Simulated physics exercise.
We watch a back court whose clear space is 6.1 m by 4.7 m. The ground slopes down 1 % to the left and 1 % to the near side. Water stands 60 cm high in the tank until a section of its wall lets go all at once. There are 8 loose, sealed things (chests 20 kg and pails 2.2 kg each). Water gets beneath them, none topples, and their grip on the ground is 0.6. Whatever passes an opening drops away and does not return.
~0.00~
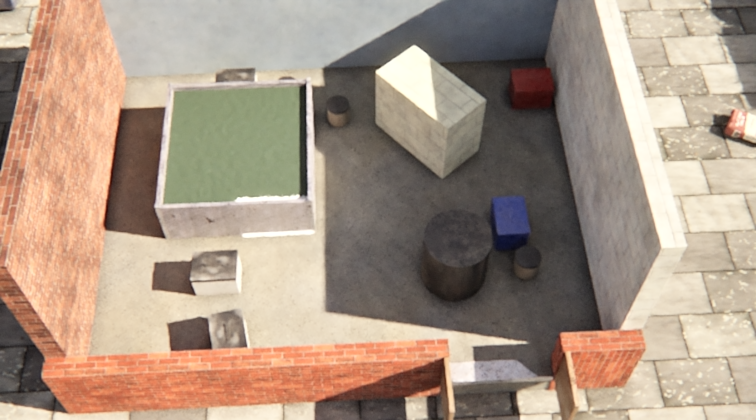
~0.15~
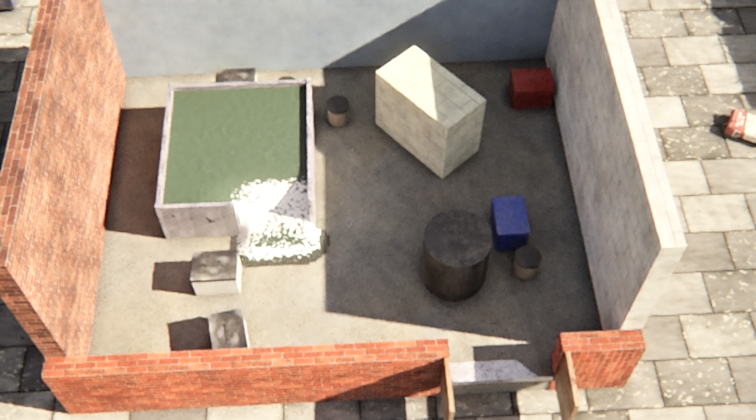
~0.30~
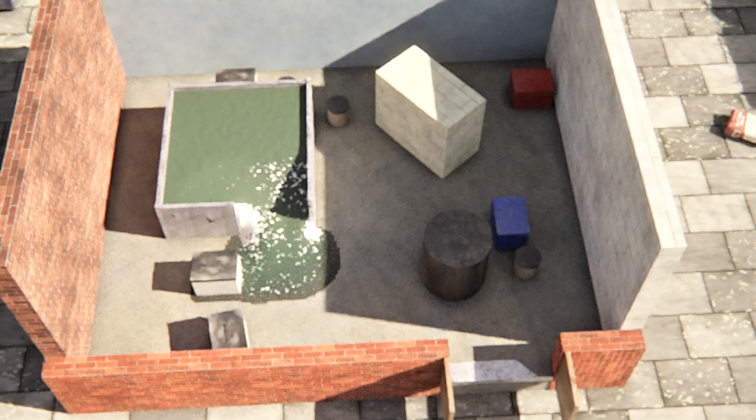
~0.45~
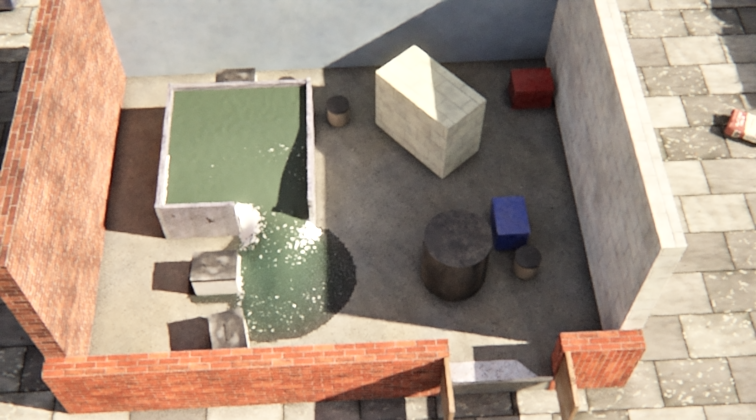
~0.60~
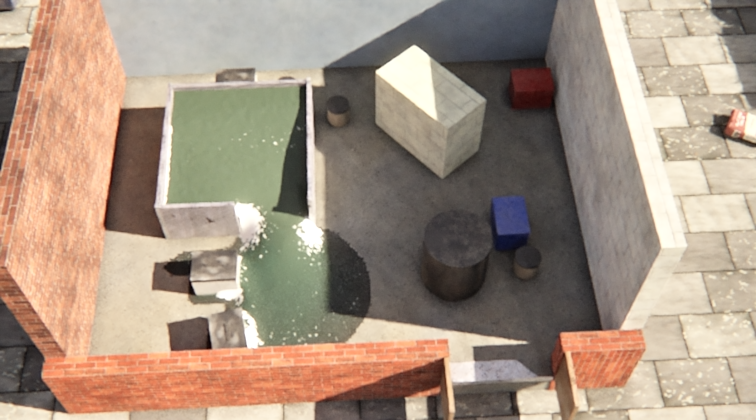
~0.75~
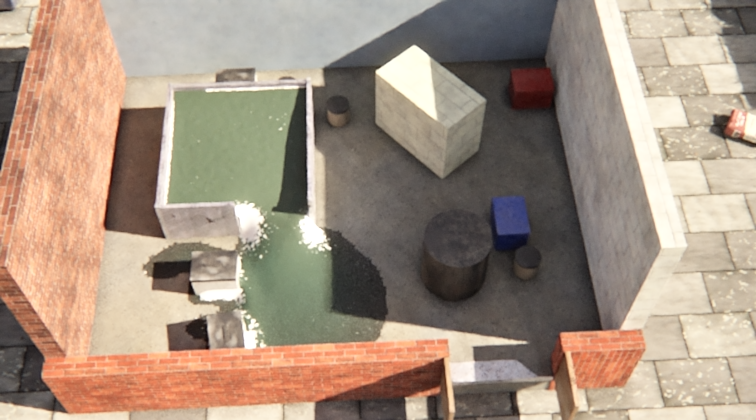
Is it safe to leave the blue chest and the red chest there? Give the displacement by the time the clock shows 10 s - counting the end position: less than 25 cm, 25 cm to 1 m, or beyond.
The blue chest holds its place, the red chest barely shifts.
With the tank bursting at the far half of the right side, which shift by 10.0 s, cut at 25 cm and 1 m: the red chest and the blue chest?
In that case the red chest gets carried off, the blue chest gets carried off.
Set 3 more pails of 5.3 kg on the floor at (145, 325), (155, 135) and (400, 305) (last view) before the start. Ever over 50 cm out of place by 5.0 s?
In turn: Over, past it, past it.
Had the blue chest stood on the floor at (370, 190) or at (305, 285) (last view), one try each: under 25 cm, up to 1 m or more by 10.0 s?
In turn: It stays put; it ends far away.
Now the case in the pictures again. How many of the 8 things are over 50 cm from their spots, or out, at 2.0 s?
By then 1.
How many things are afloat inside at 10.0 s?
At that moment 3.
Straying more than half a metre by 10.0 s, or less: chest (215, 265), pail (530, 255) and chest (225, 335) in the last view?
In turn: Less, more, more.
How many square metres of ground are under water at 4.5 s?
About 21 m2.
After 2.0 s the blue chest is near (511, 215), 0.0 m from its start, aground; the red chest is near (533, 79), 0.0 m from its start, aground; 0 of 8 are out; 0 afloat.
After 4.5 s the blue chest is near (511, 215), 0.0 m from its start, aground; the red chest is near (533, 79), 0.0 m from its start, aground; 0 of 8 are out; 0 afloat.
After 7.0 s the blue chest is near (511, 215), 0.0 m from its start, aground; the red chest is near (533, 79), 0.0 m from its start, aground; 0 of 8 are out; 3 afloat.
After 10.0 s the blue chest is near (511, 215), 0.0 m from its start, aground; the red chest is near (533, 79), 0.0 m from its start, aground; 0 of 8 are out; 3 afloat.
